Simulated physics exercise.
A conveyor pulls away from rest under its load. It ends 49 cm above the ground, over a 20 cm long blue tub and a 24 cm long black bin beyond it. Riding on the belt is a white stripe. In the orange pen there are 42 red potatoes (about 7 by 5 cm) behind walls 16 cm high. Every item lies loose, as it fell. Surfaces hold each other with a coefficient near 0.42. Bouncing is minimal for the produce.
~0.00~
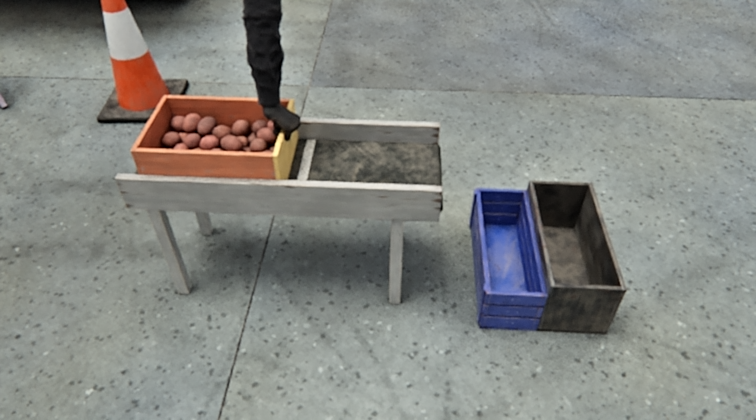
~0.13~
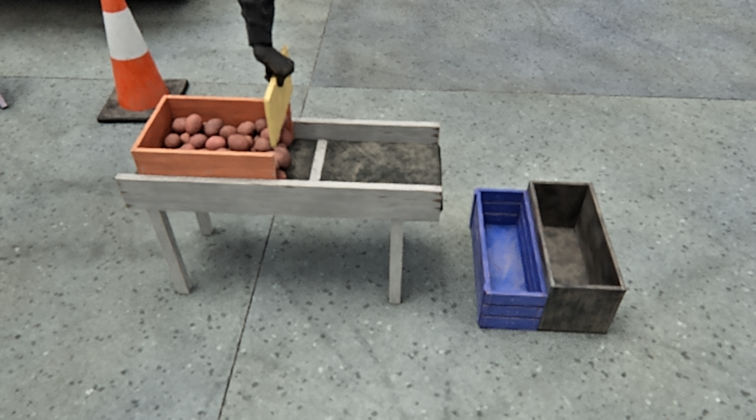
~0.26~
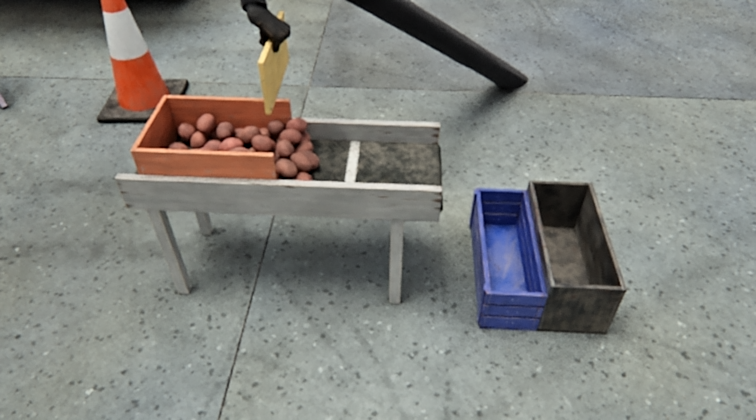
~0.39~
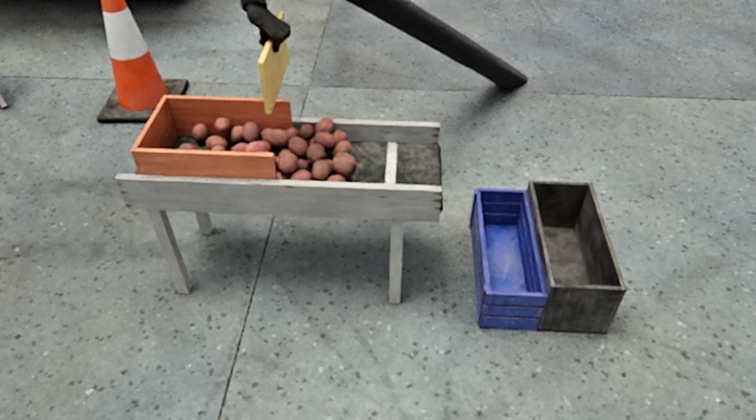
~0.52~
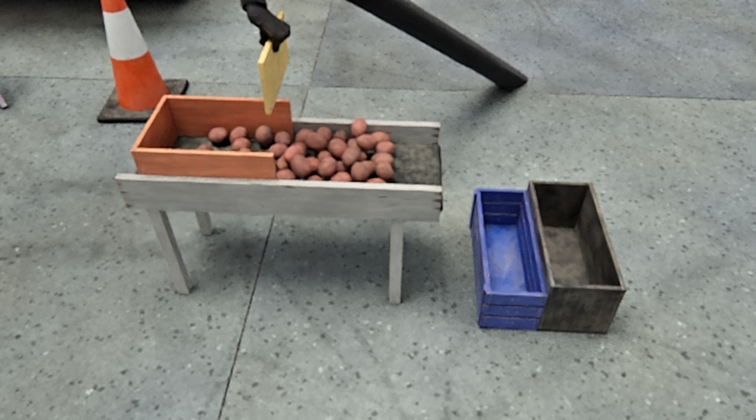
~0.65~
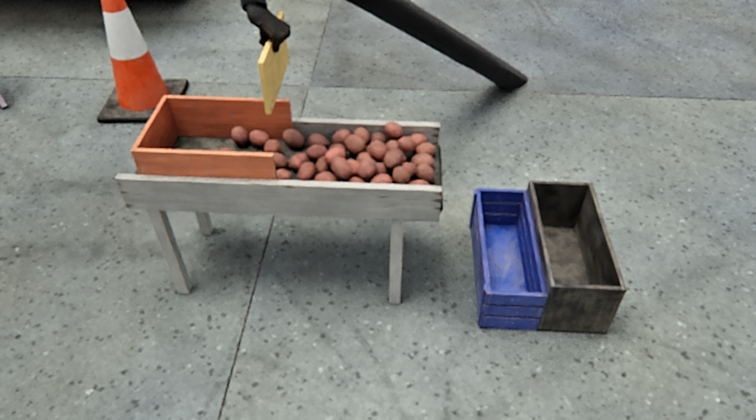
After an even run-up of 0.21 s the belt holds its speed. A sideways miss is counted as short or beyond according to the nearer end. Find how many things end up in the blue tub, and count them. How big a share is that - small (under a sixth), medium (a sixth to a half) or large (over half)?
A large share.
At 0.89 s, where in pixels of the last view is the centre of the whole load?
Somewhere around (428, 164) in pixels.
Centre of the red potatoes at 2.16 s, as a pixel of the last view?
About (504, 257).
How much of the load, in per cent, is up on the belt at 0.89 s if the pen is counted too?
About 55 %.
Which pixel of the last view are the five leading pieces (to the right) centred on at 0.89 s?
(491, 206).
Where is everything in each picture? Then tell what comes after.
In the first picture (each is followed by its nearest rim corner in this view), orange pen, (273, 154); blue tub, (543, 294); 0 cm of belt gone by; none out.
In the second picture, orange pen, (273, 154); 4 cm of belt gone by.
In the third picture, orange pen, (273, 154); 15 cm of belt gone by; 7 out, the lowest potato at (301, 139).
In the fourth picture, orange pen, (273, 154); 28 cm of belt gone by; 18 out.
In the fifth picture, orange pen, (273, 154); 41 cm of belt gone by; 28 out, the lowest potato at (316, 184).
In the sixth picture, orange pen, (273, 154); blue tub, (543, 294); 54 cm of belt gone by; 33 out, the lowest potato at (324, 166).
After 0.89 s, 2 still in the orange pen, 22 on the belt and 18 in the air.
After 1.19 s, 23 in the blue tub, 8 on the belt and 11 in the air.
After 1.62 s, 39 in the blue tub and 3 in the air.
When it is over (at 2.16 s), 42 in the blue tub. Asked share, 42 of 42, 100 per cent.
